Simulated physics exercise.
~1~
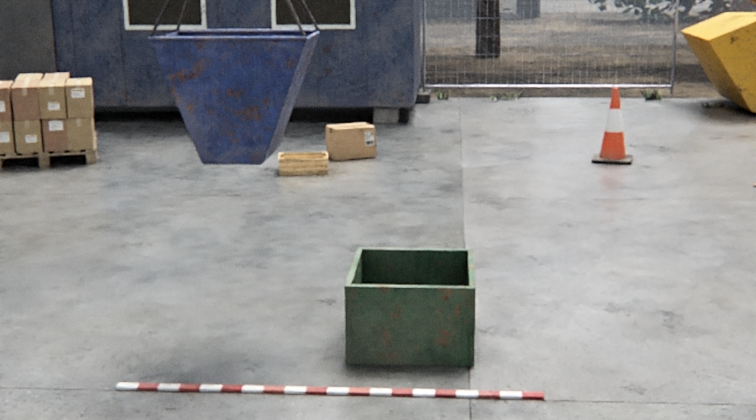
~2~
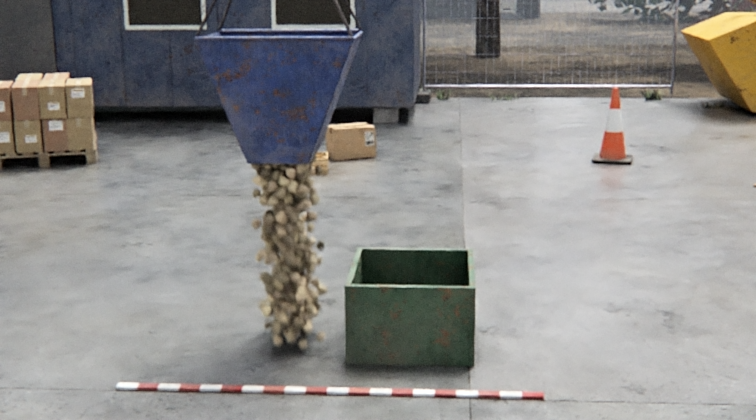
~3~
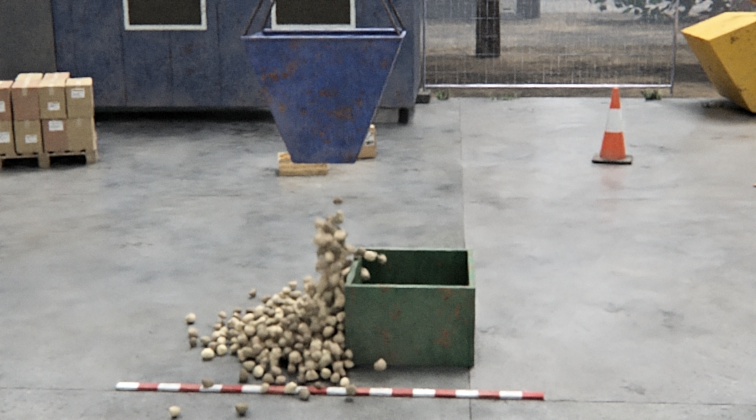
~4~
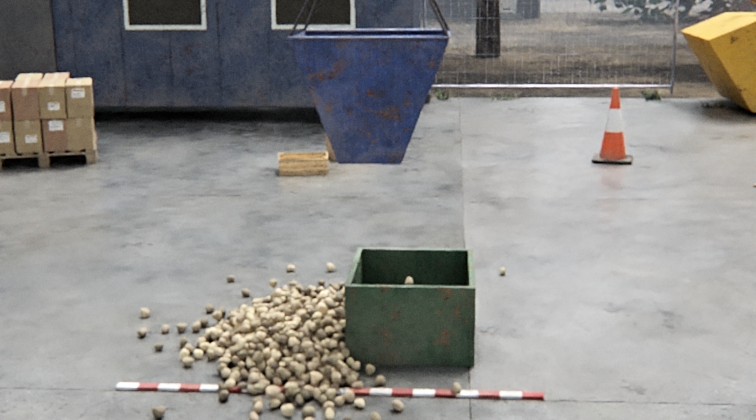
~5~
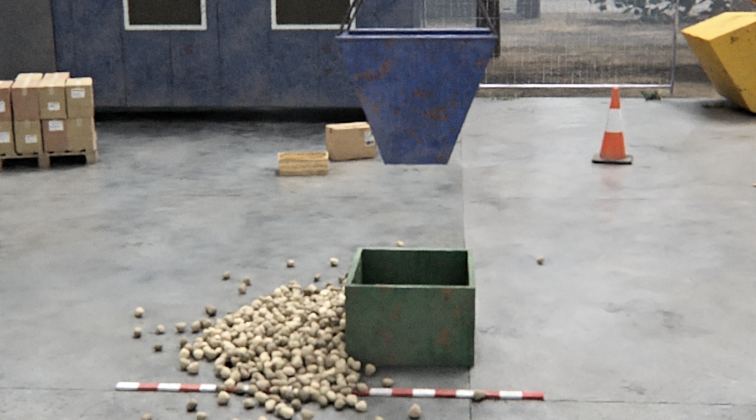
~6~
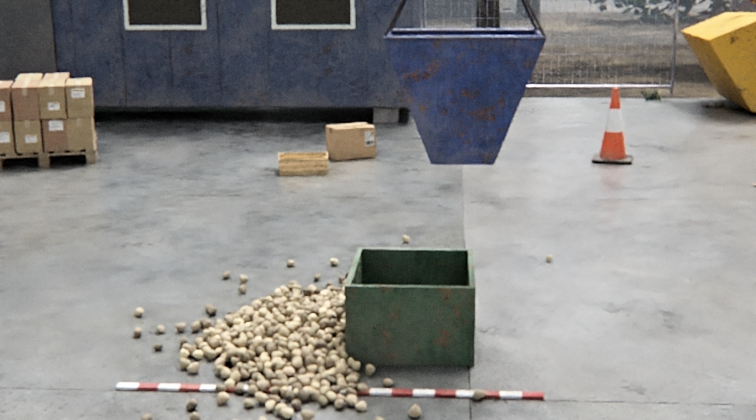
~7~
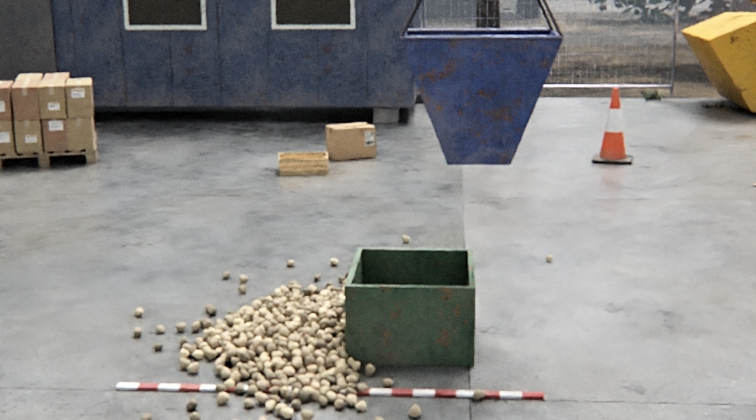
In a concrete yard, a blue skip hanging from a crane moved right and dumped its smooth stones too early, so they piled up on the ground left of the green bin, a few scattering past it, while the empty skip carried on rightwards.
